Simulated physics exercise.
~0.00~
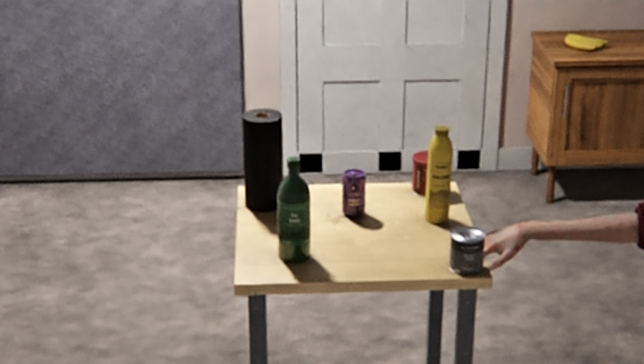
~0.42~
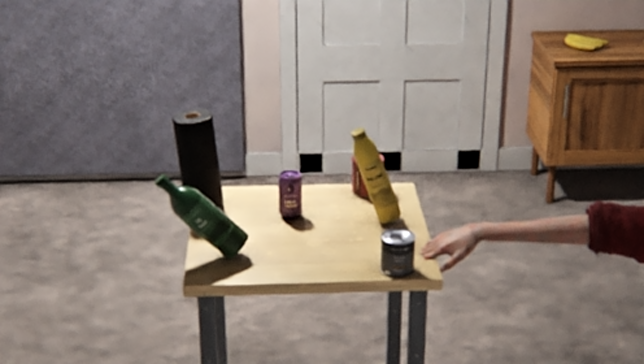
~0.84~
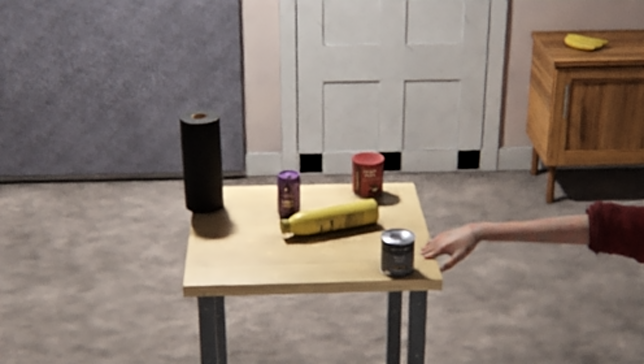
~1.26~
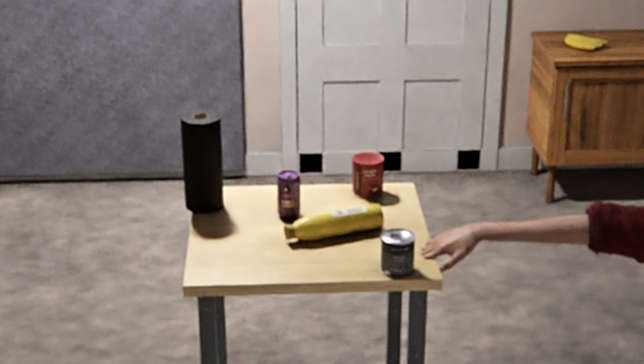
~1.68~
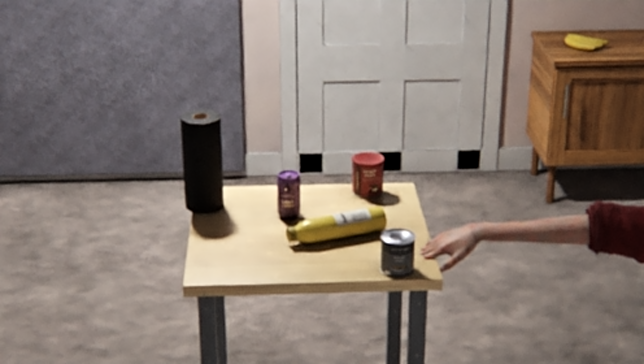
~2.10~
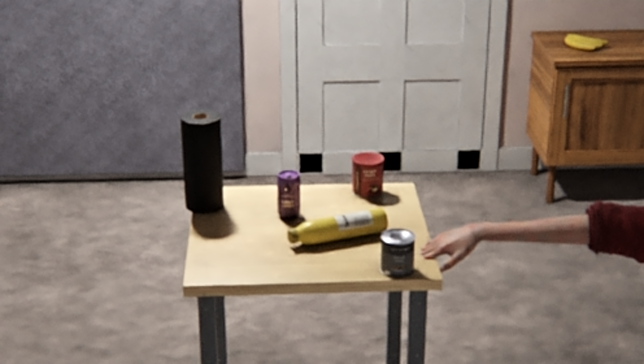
A light wooden work table slides to the left and stops, carrying a black roll, a green bottle, a purple can, a yellow bottle, a red tin and a grey tin, with a hand beside its right edge. As it moves, the green bottle tips far to the left and the yellow bottle leans left too. The green bottle then leaves the tabletop, while the yellow bottle falls onto its side. The yellow bottle rolls slightly and settles lying on the table. The roll, the can and both tins remain upright around it.
